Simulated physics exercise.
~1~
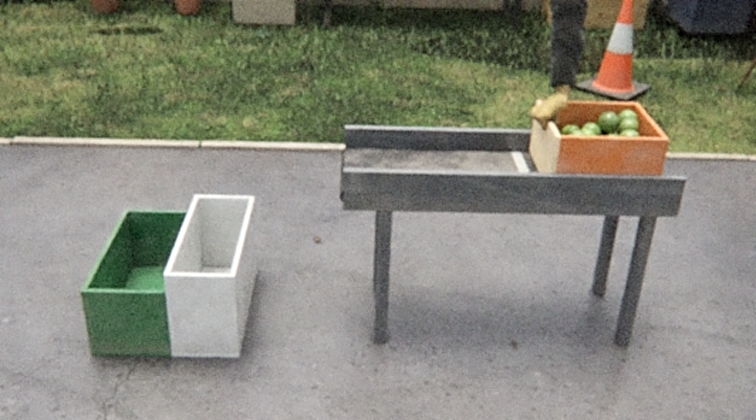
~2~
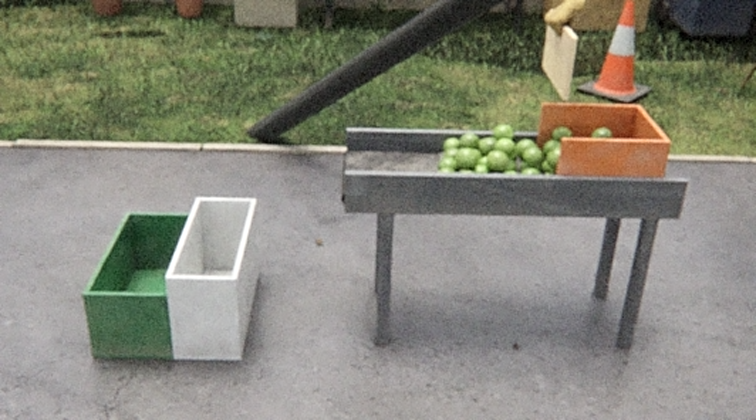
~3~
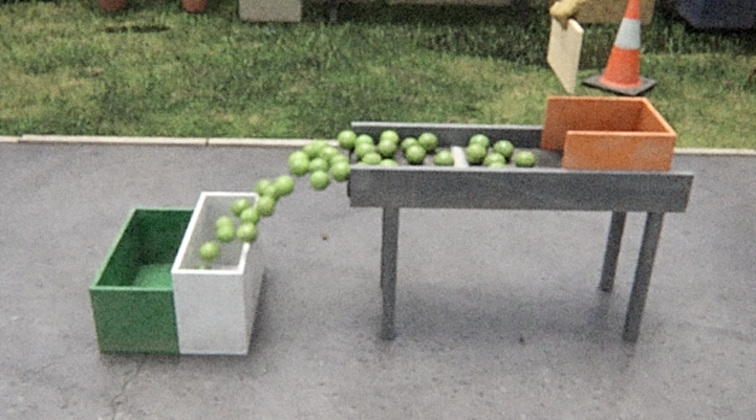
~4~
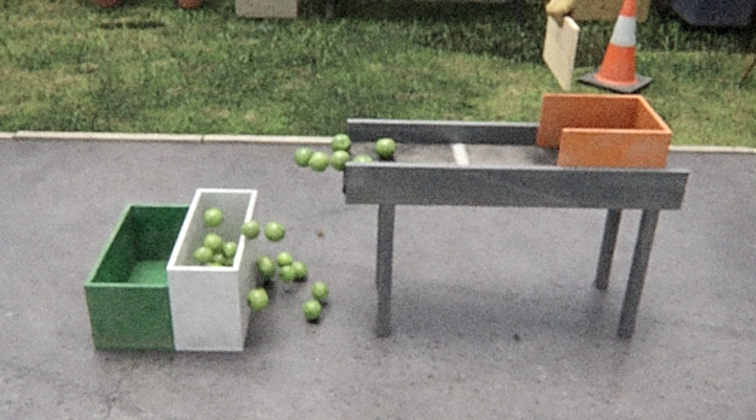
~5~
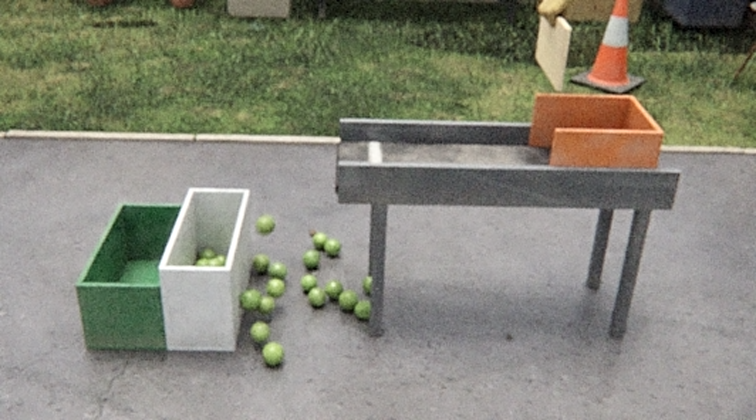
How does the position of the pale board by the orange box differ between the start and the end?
At the start the board stood upright against the open left end of the orange box, closing it off. By the end it was held up above the box, leaving that end open.
A yellow-gloved hand raised a pale board from the orange box, and green apples spilled onto the belt, rode left and tumbled off its end, some landing in the white tub and others scattering on the pavement, while the green tub stayed empty.
